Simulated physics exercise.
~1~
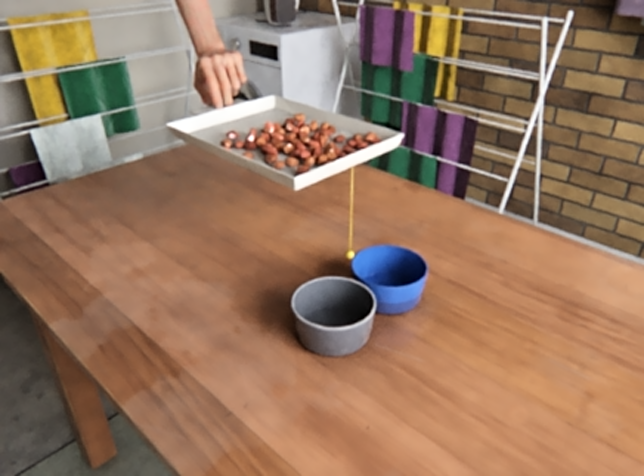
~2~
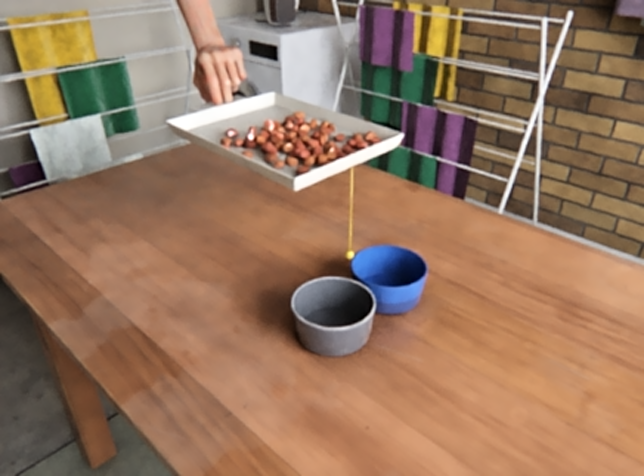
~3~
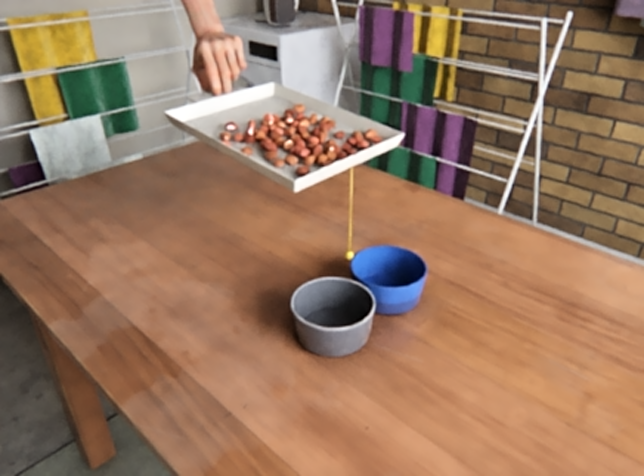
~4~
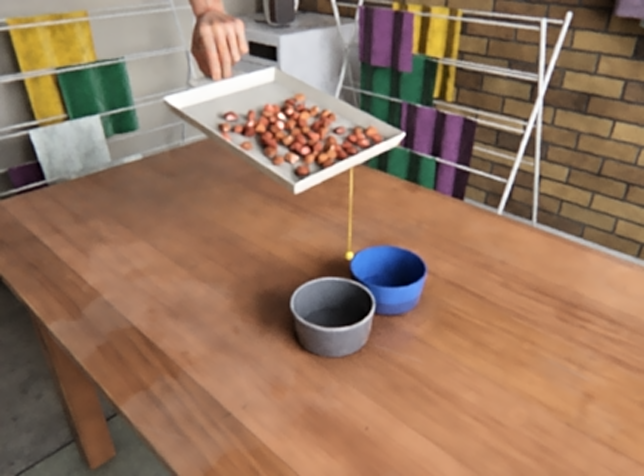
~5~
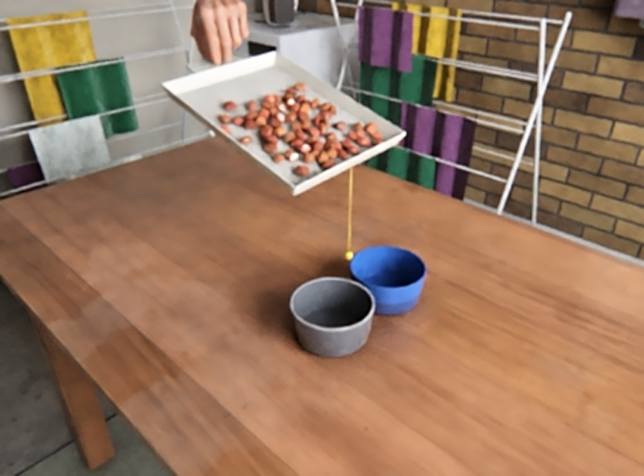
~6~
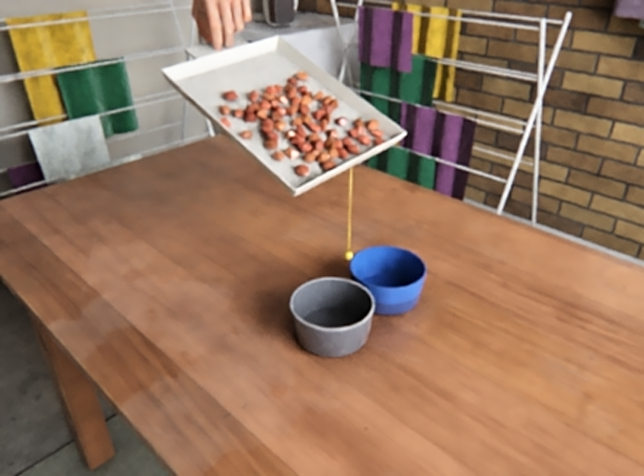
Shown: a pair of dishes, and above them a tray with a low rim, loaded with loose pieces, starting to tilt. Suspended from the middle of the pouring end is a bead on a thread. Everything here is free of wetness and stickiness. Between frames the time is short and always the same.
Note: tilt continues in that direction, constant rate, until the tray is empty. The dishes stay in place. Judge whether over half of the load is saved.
Over half of it is saved.
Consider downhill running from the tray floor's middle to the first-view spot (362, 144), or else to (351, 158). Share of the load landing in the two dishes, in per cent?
In turn some 20 and 70 per cent.
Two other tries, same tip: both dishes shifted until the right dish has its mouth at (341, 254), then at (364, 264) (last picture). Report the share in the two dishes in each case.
Roughly 10 per cent, then roughly 70 per cent.
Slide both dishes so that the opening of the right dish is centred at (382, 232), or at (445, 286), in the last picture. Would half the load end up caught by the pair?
Try 1: A minority of it. Try 2: A minority of it.
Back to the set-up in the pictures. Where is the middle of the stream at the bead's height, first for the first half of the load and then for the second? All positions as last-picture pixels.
First half (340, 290); second half (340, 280).
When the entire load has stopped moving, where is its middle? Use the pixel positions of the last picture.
The centre settles at about (337, 325).
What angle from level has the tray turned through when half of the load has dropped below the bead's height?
Approx. 95° from level.
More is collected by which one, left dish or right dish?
In the end, the left-side dish gets more.
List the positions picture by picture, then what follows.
Corners of the pouring end at (295, 175) and (397, 134), level; middle of the load at (296, 144), bits of crushed brick; left dish at (365, 333); right dish at (419, 293); bead on its thread at (350, 255), in the first picture.
Corners of the pouring end at (295, 176) and (397, 134), level; middle of the load at (296, 142), in the second picture.
Corners of the pouring end at (295, 177) and (398, 133), tipped barely, lowest at the left corner; middle of the load at (296, 139), in the third picture.
Corners of the pouring end at (295, 180) and (398, 133), tipped a little, lowest at the left corner; middle of the load at (296, 133), in the fourth picture.
Corners of the pouring end at (296, 183) and (399, 132), tipped clearly, lowest at the left corner; middle of the load at (296, 128), in the fifth picture.
Corners of the pouring end at (296, 185) and (400, 131), tipped clearly, lowest at the left corner; middle of the load at (297, 122); left dish at (363, 333); right dish at (417, 293), in the sixth picture.
Soon after the last picture, tray tipped steeply; most on the tray; about a quarter in the air.
A little later, tray tipped past a quarter turn; about half in the left dish; about a quarter in the right dish; a small part outside both; about a quarter in the air.
Later still, tray tipped past a quarter turn; about two thirds in the left dish; about a quarter in the right dish; a small part outside both.
At rest, tray tipped past a quarter turn; about two thirds in the left dish; about a quarter in the right dish; a small part outside both.
